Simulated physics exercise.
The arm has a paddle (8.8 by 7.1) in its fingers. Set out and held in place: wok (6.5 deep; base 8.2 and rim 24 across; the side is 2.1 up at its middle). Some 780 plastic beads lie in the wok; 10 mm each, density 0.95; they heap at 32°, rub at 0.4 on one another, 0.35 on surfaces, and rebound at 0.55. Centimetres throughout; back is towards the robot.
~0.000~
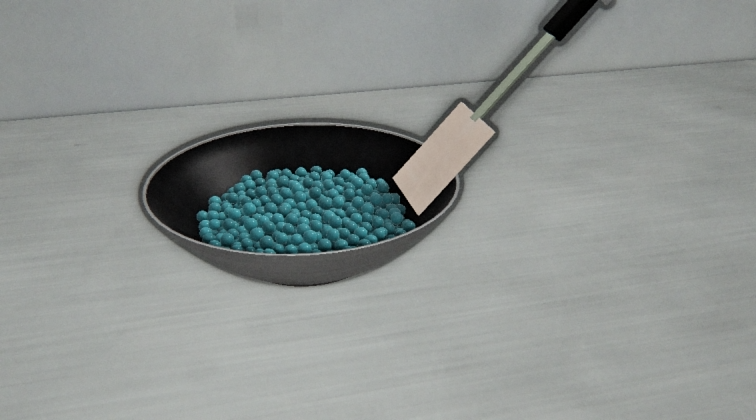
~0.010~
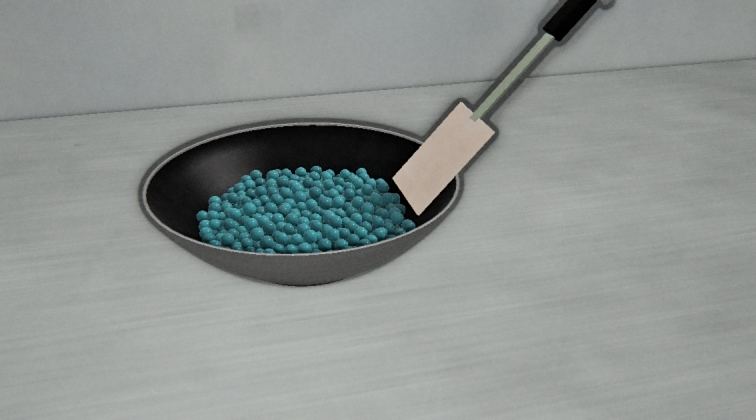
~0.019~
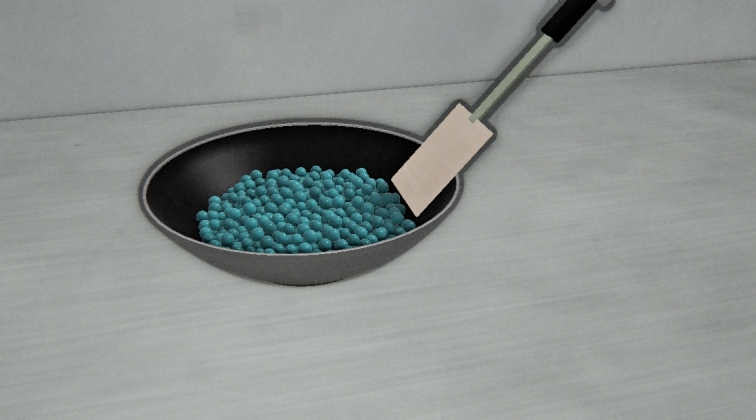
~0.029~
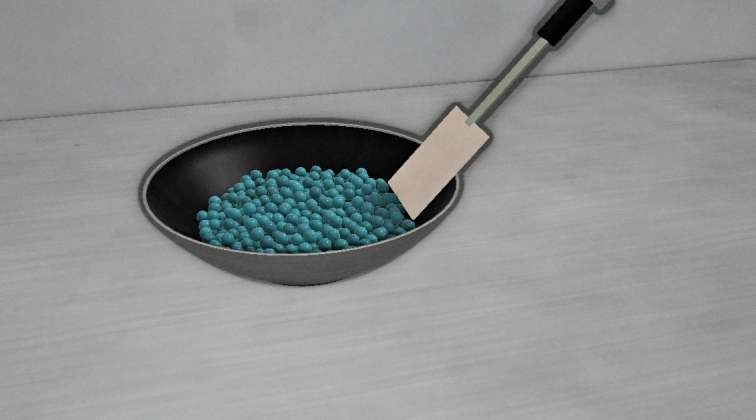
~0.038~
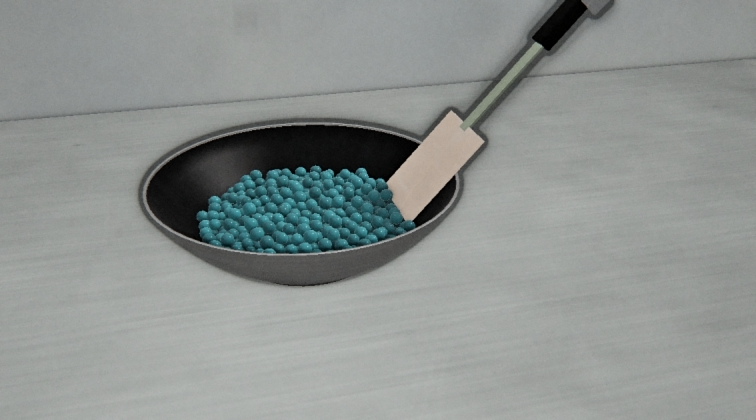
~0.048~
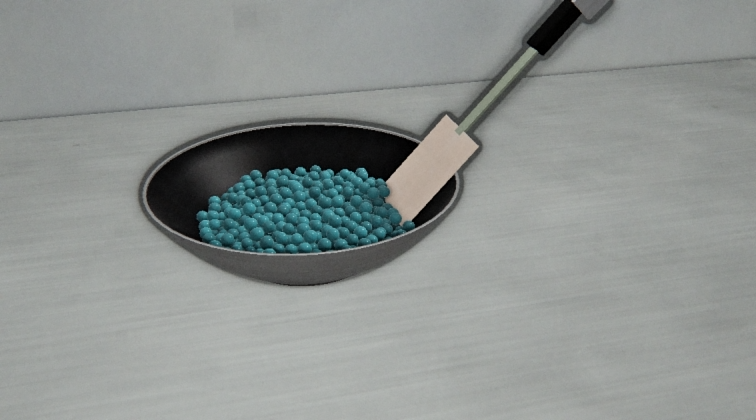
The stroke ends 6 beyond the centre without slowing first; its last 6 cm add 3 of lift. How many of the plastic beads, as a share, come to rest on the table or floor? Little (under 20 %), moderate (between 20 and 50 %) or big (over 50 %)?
Share on the table or floor: Little (under 20 %).
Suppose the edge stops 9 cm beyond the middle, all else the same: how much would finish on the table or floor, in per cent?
It would be near 30 per cent.
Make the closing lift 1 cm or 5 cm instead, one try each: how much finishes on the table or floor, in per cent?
About 5 and 5 per cent.
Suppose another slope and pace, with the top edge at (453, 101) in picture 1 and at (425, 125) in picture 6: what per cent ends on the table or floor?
About 25 per cent.
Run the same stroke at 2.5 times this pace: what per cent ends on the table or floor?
Some 35 per cent.
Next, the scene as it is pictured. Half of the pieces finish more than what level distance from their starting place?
Some 4 cm.
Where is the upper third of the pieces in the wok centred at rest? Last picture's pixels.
At about (208, 201).
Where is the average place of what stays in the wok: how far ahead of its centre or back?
Roughly 3.5 cm ahead.
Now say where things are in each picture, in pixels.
Paddle top edge at (478, 116), sloping 47°; upper third of the load around (311, 209), from x 205 to 410, top at y 170; 779 in the wok, in the first picture.
Paddle top edge at (477, 116), sloping 47°; upper third of the load around (311, 209), from x 205 to 410, top at y 170, in the second picture.
Paddle top edge at (476, 118), sloping 47°; upper third of the load around (311, 209), from x 205 to 410, top at y 170, in the third picture.
Paddle top edge at (472, 121), sloping 47°; upper third of the load around (311, 209), from x 205 to 410, top at y 170, in the fourth picture.
Paddle top edge at (467, 125), sloping 47°; upper third of the load around (311, 209), from x 205 to 410, top at y 170, in the fifth picture.
Paddle top edge at (462, 130), sloping 47°; upper third of the load around (311, 209), from x 205 to 410, top at y 170; 779 in the wok, in the sixth picture.
By 0.16 s, sloping 47°, highest piece 6 above the table; 779 in the wok.
By 0.27 s, sloping 47°, highest piece 7 above the table; 779 in the wok.
By 0.52 s, sloping 47°, highest piece 8 above the table; 751 in the wok, 20 on the table or floor, 8 on the blade or in flight.
By 1.57 s, sloping 47°, highest piece 8 above the table; 750 in the wok, 29 on the table or floor.
Final count, 750 in the wok, 29 on the table or floor. That is 4 % on the table or floor.
